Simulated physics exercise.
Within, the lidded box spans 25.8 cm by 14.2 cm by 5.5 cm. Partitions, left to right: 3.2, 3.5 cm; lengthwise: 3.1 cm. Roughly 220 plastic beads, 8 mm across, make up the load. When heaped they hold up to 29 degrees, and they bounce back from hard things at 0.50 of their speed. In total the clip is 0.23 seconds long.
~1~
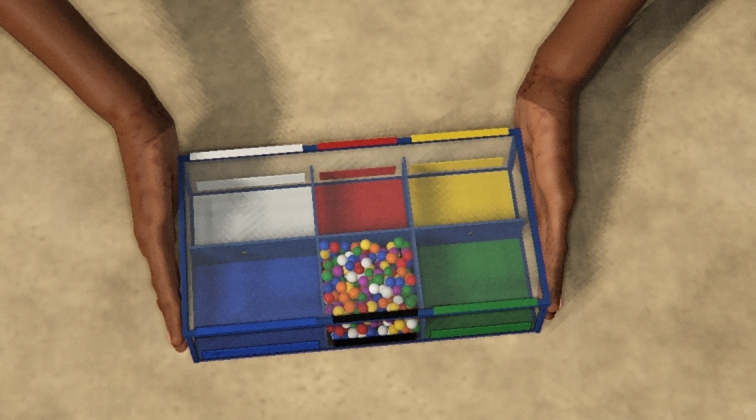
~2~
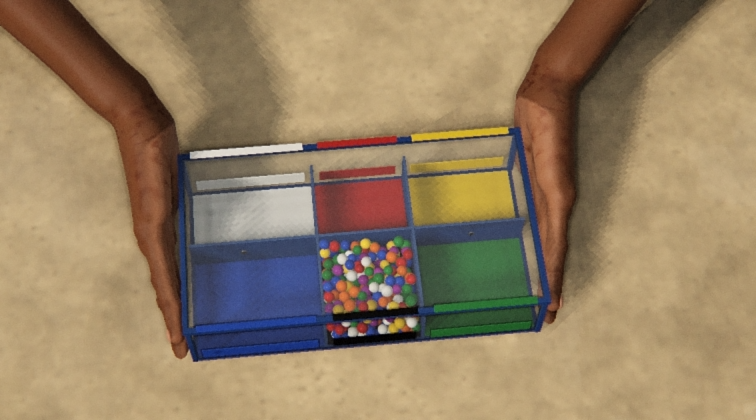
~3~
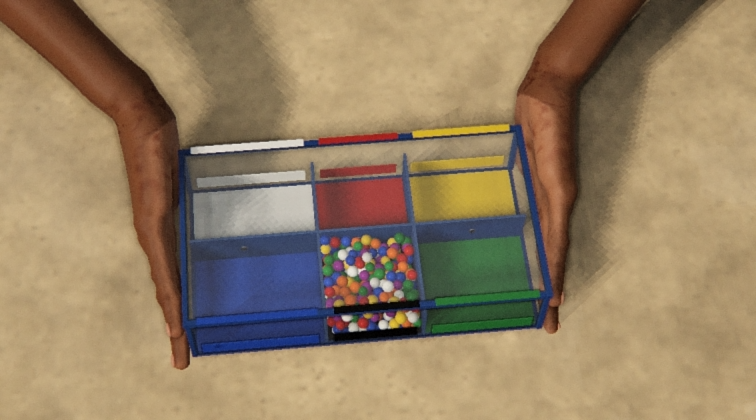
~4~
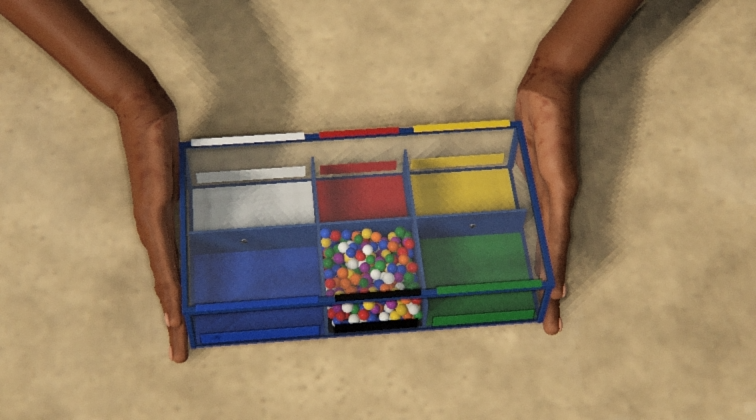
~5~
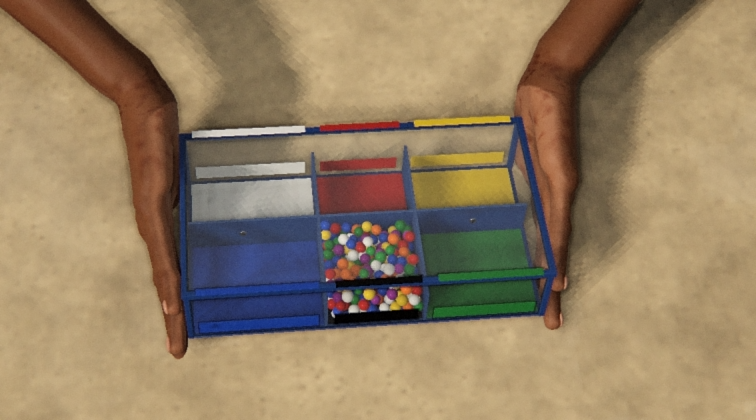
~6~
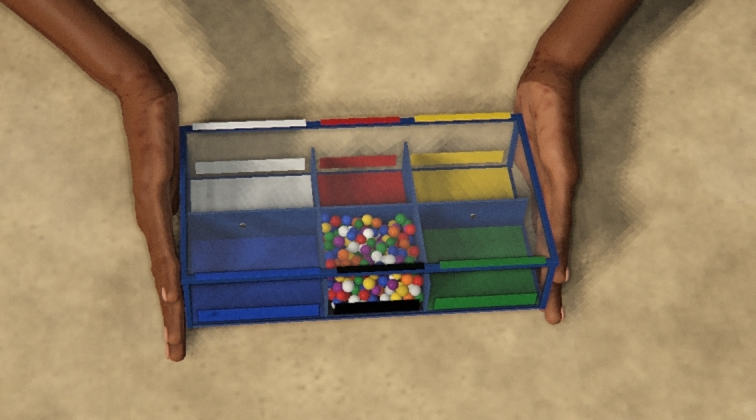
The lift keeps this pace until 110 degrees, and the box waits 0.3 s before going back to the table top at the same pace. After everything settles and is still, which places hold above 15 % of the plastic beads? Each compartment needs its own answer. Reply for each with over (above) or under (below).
Red compartment - over, blue compartment - under, green compartment - under, yellow compartment - over, white compartment - under, black compartment - under.
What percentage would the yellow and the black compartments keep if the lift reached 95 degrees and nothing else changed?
Shares: Yellow 55 and black 10, per cent.
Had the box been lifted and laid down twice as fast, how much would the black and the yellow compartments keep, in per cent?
Then the black compartment would hold 0 per cent and the yellow one 60 per cent.
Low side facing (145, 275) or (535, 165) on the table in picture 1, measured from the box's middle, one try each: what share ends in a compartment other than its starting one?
That would be close to 100 per cent, then close to 100 per cent.
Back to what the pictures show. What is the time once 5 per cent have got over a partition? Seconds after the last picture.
Around 0.70 seconds.
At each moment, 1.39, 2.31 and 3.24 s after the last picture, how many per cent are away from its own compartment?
Sequence: 95 / 100 / 100.
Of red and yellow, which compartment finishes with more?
More ends up in the yellow one.
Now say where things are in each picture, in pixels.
Box tilt 0 degrees, front corners at (189, 331) and (544, 300); black 100 %, in the first frame.
Box tilt 1 degrees, front corners at (188, 329) and (545, 299), in the second frame.
Box tilt 3 degrees, front corners at (188, 322) and (546, 293), in the third frame.
Box tilt 6 degrees, front corners at (188, 309) and (548, 282), lowest corner right back, in the fourth frame.
Box tilt 10 degrees, front corners at (187, 293) and (550, 271), lowest corner right back, in the fifth frame.
Box tilt 13 degrees, front corners at (187, 278) and (552, 260), lowest corner right back; black 100 %, in the sixth frame.
Then, 1.39 s after the last picture, tilt 110 degrees; red 50 %, yellow 50 %, black 5 %.
Then, 2.31 s after the last picture, tilt 57 degrees; red 40 %, yellow 60 %.
Then, 3.24 s after the last picture, tilt 0 degrees; red 40 %, yellow 60 %.
In the end, red 40 %, blue 0 %, green 0 %, yellow 60 %, white 0 %, black 0 %.
